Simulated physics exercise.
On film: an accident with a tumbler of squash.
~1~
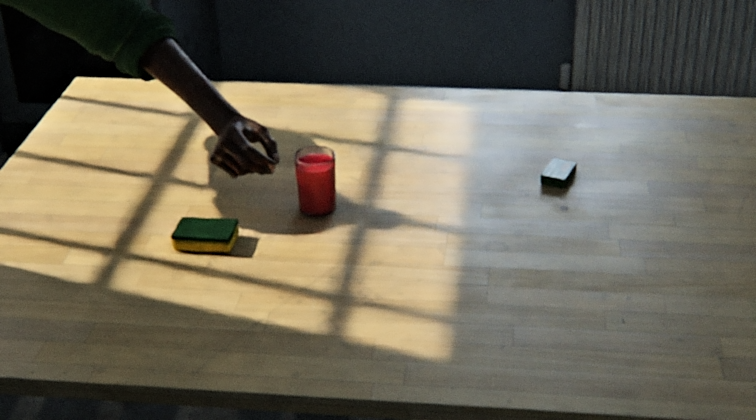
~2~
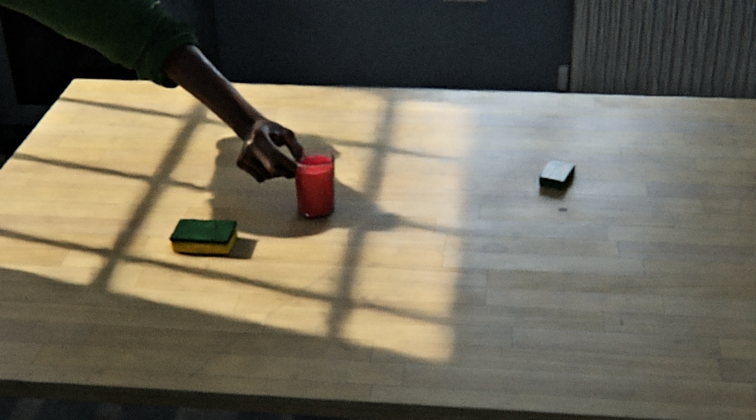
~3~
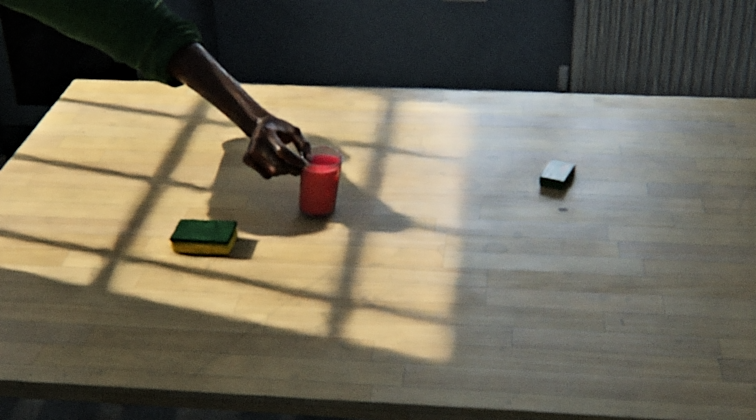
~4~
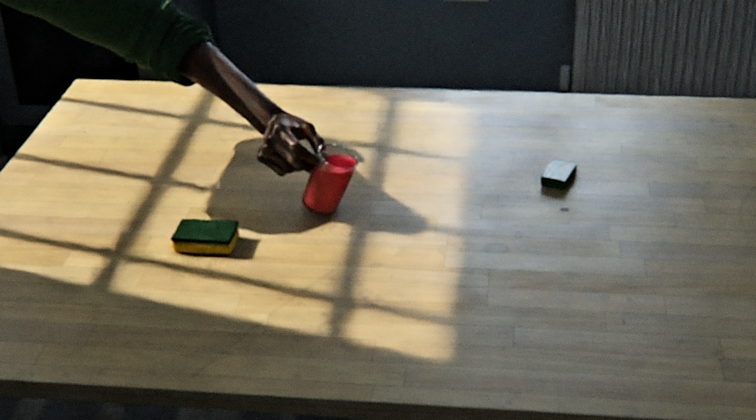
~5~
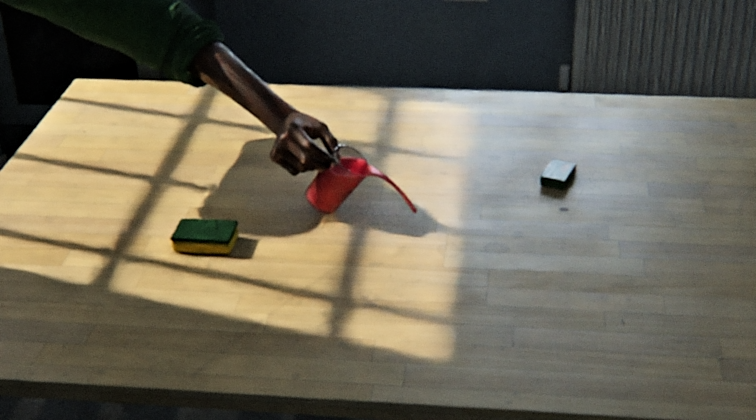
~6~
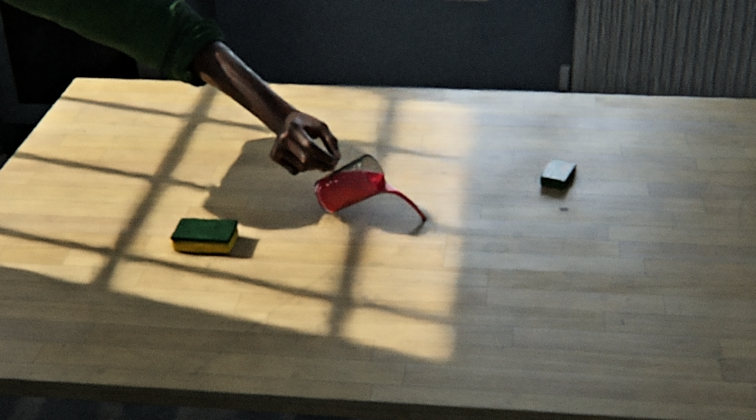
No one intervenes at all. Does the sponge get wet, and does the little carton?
Looking at the sponge first, it is not touched; the little carton does get wet.
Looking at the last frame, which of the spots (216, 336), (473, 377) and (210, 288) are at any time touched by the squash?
The opening spot comes out out of the spill, the second out of the spill, the closing one out of the spill.
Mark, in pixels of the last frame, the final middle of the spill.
About (561, 236).
A moment on, the puddle covers about as much as a tray; the sponge is untouched; the little carton is reached.
Further on, the puddle covers about as much as a big tray; the sponge is untouched; the little carton is reached.
When it is over, the puddle covers about as much as a big tray; the sponge is untouched; the little carton is reached.
